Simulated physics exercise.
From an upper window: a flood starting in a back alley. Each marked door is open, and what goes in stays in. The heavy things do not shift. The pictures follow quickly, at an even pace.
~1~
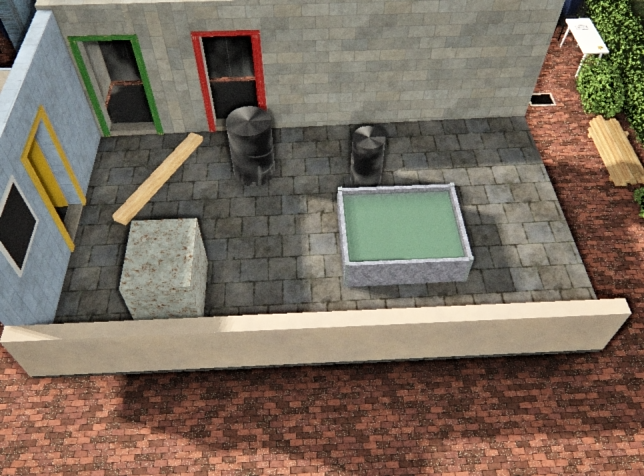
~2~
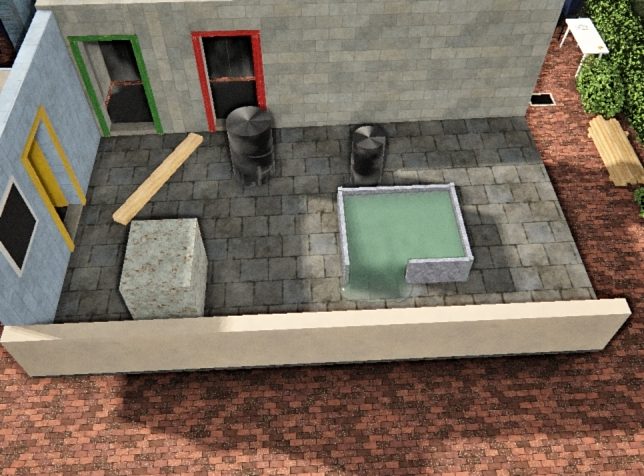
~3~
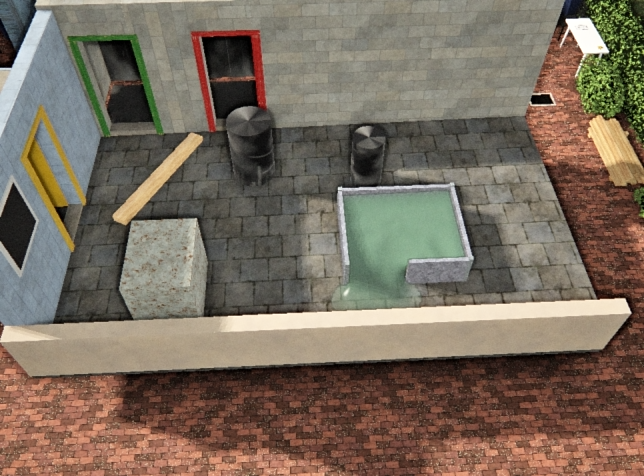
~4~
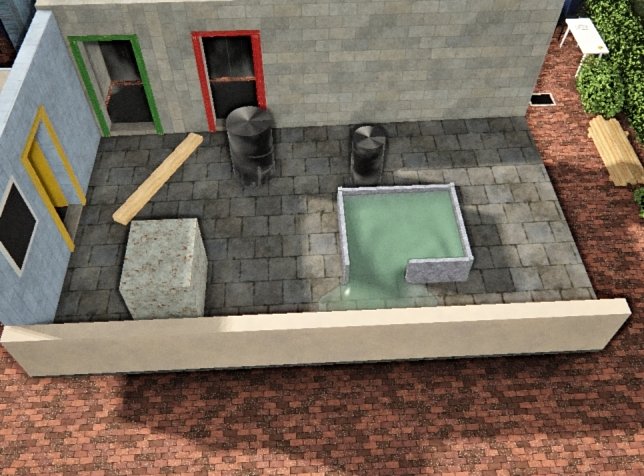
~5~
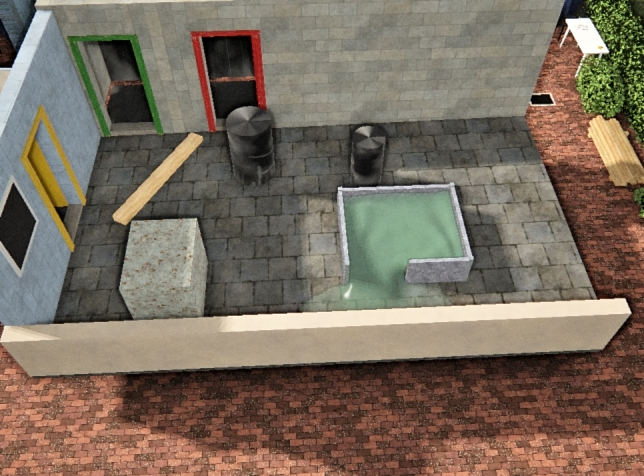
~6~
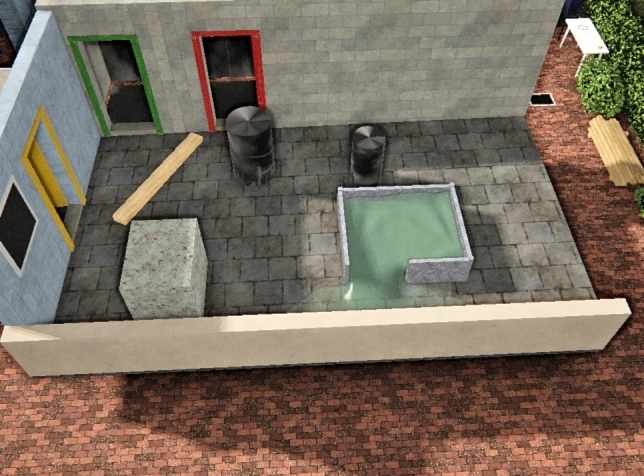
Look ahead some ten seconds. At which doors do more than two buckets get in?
One by one: The red door holds within the limit; the green door holds within the limit; the yellow door holds within the limit.
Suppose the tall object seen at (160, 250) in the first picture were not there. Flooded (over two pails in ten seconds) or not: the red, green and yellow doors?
Red door keeps below it; green door takes less; yellow door goes over.
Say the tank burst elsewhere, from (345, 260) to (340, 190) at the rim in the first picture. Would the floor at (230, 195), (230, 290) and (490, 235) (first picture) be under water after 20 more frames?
As listed: Flooded, wet, no water.
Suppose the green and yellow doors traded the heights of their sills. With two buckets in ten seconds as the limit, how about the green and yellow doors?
My reading: Green stays under, yellow holds.
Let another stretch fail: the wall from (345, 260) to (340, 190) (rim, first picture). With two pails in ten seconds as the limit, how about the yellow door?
One by one: The yellow one goes over.
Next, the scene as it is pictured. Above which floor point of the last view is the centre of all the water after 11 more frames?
At about (368, 275).
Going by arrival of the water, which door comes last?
The green door.
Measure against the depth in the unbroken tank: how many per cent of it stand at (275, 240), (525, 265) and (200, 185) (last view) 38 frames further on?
In that order: 4, 4 and 10 per cent.
A moment on, water covers 10 % of the floor; the red door not reached, the green door not reached, the yellow door not reached.
Next, water covers 25 % of the floor; the red door not reached, the green door not reached, the yellow door not reached.
Then, water covers 40 % of the floor; the red door not reached, the green door not reached, the yellow door not reached.
Later, water covers 55 % of the floor; the red door wet at the sill, nothing in, the green door wet at the sill, nothing in, the yellow door wet at the sill, nothing in.
In the end, water covers 65 % of the floor; the red door wet at the sill, nothing in, the green door wet at the sill, nothing in, the yellow door under two buckets in.
